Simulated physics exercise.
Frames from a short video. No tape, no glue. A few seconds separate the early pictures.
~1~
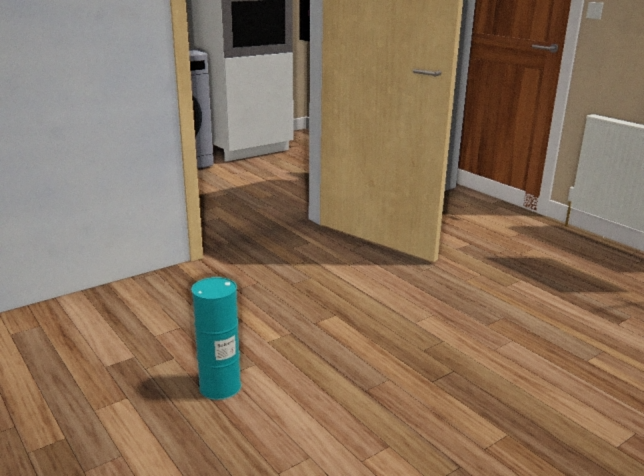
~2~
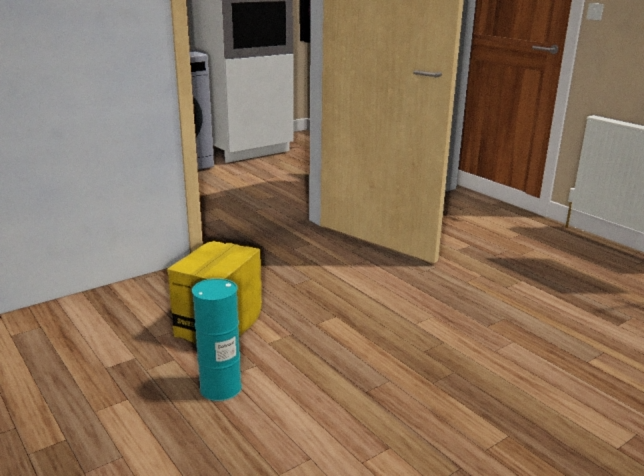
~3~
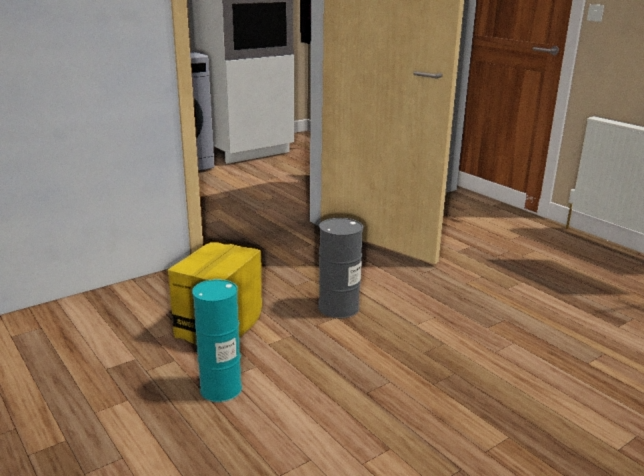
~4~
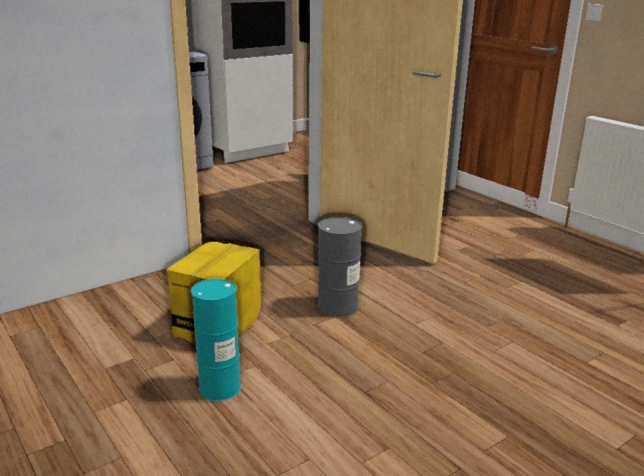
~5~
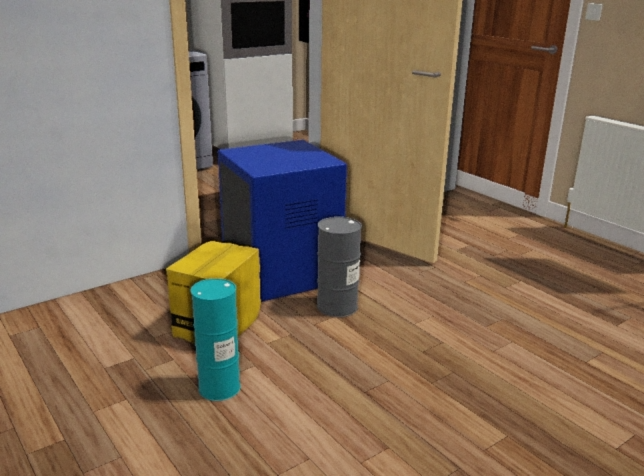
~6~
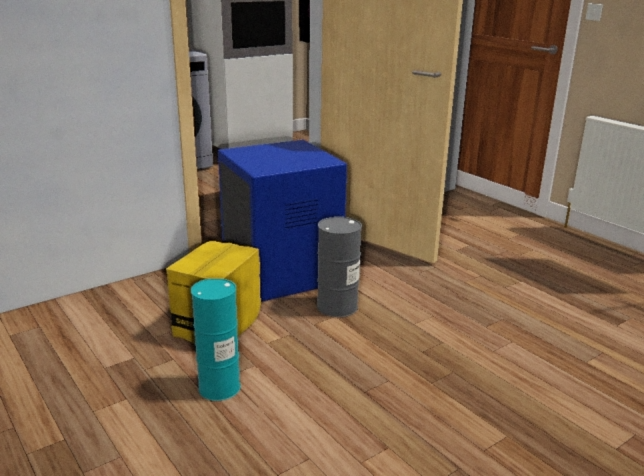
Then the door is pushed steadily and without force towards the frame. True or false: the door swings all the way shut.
False - it remains partly open.
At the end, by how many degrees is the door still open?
Close to 60 degrees, I'd say.
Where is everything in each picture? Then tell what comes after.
The first picture shows door wide open and still.
The second picture shows door wide open and still; yellow box (218, 293).
The third picture shows door wide open and still; turquoise canister (218, 341); yellow box (218, 294).
The fourth picture shows door wide open and still; grey canister (339, 267); turquoise canister (217, 340).
The fifth picture shows door wide open and still; yellow box (216, 293); grey canister (339, 267).
The sixth picture shows door wide open and still; blue appliance (281, 217); turquoise canister (217, 340).
Then, 0.40 s later than the last frame, open by 97°.
Then, 0.70 s later than the last frame, open by 79°.
Then, 0.80 s later than the last frame, open by 72°.
Then, 1.00 s later than the last frame, open by 62°; blue appliance moved a little near (277, 217).
When it is over, open by 62°; all 4 as before. End places, in pixels of the last picture, blue appliance near (276, 217).
